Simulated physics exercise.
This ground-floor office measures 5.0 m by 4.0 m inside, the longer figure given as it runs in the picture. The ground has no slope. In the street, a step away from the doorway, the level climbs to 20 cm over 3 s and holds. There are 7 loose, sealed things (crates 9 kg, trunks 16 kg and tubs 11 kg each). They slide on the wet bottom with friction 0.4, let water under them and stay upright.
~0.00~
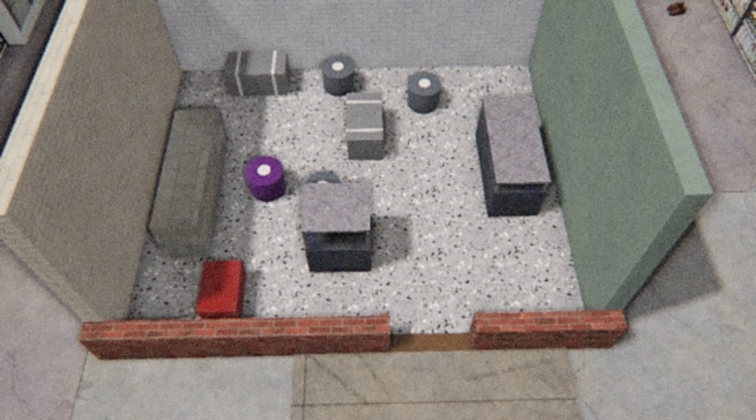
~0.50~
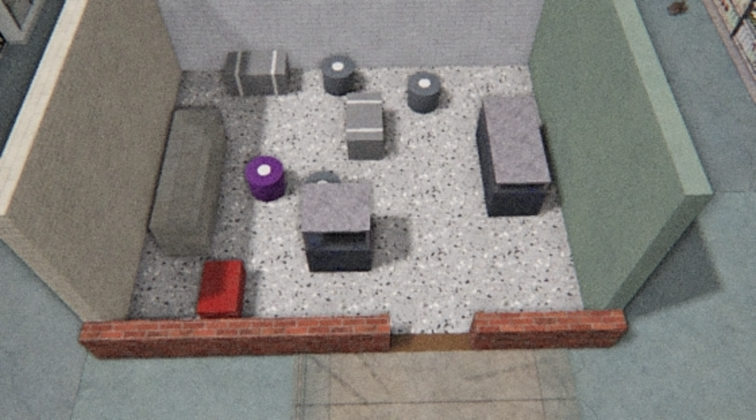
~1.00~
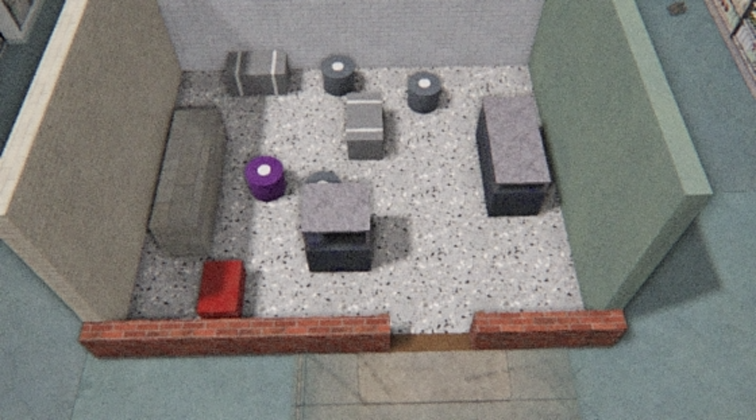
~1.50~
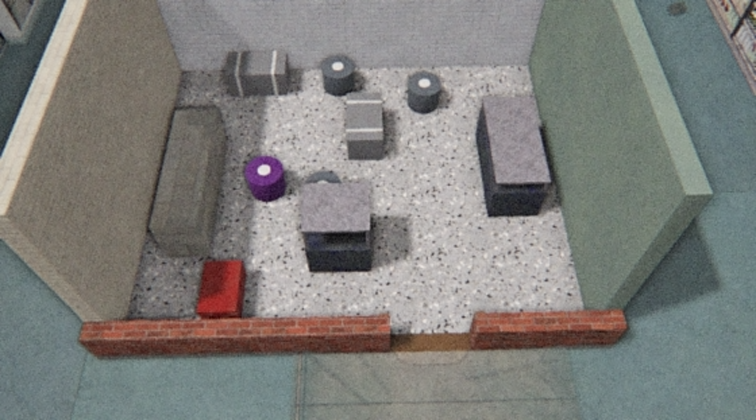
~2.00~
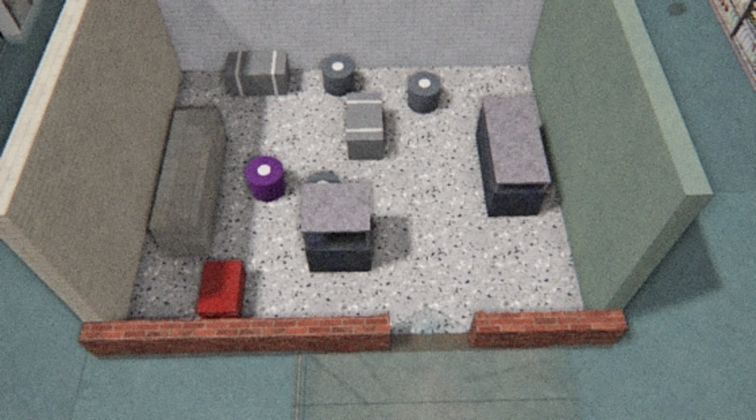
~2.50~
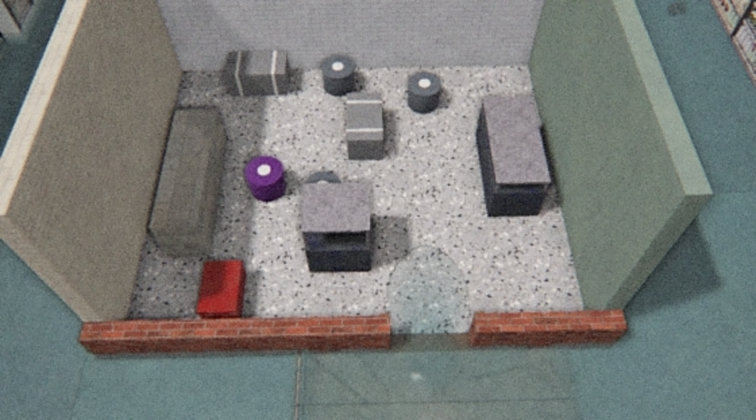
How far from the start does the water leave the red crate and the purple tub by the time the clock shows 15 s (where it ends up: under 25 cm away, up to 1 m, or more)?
The red crate is nudged along, the purple tub barely shifts.
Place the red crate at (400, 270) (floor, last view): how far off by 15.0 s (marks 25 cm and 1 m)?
It ends far away.
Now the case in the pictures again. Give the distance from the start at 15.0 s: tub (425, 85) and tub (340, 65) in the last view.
In turn: 150 cm, 100 cm.
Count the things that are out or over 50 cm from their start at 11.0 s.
By then 3.
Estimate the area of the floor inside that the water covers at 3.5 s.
Roughly 4.0 m2.
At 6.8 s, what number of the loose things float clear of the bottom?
At that moment 1.
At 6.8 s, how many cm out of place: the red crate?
About 0 cm.
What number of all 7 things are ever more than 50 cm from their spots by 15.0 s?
That makes 5.
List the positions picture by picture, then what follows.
The red crate at (220, 286), on the bottom; the purple tub at (264, 171) rests on the ground; 0.0 m2 under water; 0 of 7 have shifted, in the first frame.
The red crate at (220, 286), on the bottom; the purple tub at (264, 171), on the bottom; water covers 0.0 m2; 0 of 7 have shifted, in the second frame.
The red crate at (220, 286), on the bottom; the purple tub at (264, 171), on the bottom; 0.0 m2 under water; 0 of 7 have shifted, in the third frame.
The red crate at (220, 286) rests on the ground; the purple tub at (264, 171) rests on the ground; water covers 0.0 m2; 0 of 7 have shifted, in the fourth frame.
The red crate at (220, 286) rests on the ground; the purple tub at (264, 171), on the bottom; water covers 0.1 m2; 0 of 7 have shifted, in the fifth frame.
The red crate at (220, 286) rests on the ground; the purple tub at (264, 171), on the bottom; water covers 0.7 m2; 0 of 7 have shifted, in the sixth frame.
After 3.5 s the red crate is near (220, 286), 0.0 m from its start, aground; the purple tub is near (264, 171), 0.0 m from its start, aground; 0 afloat.
After 6.8 s the red crate is near (220, 286), 0.0 m from its start, aground; the purple tub is near (264, 171), 0.0 m from its start, aground; 1 afloat.
After 11.0 s the red crate is near (218, 285), 0.0 m from its start, aground; the purple tub is near (264, 171), 0.0 m from its start, aground; 2 afloat.
After 15.0 s the red crate is near (150, 286), 0.7 m from its start, afloat; the purple tub is near (263, 174), 0.1 m from its start, aground; 4 afloat.
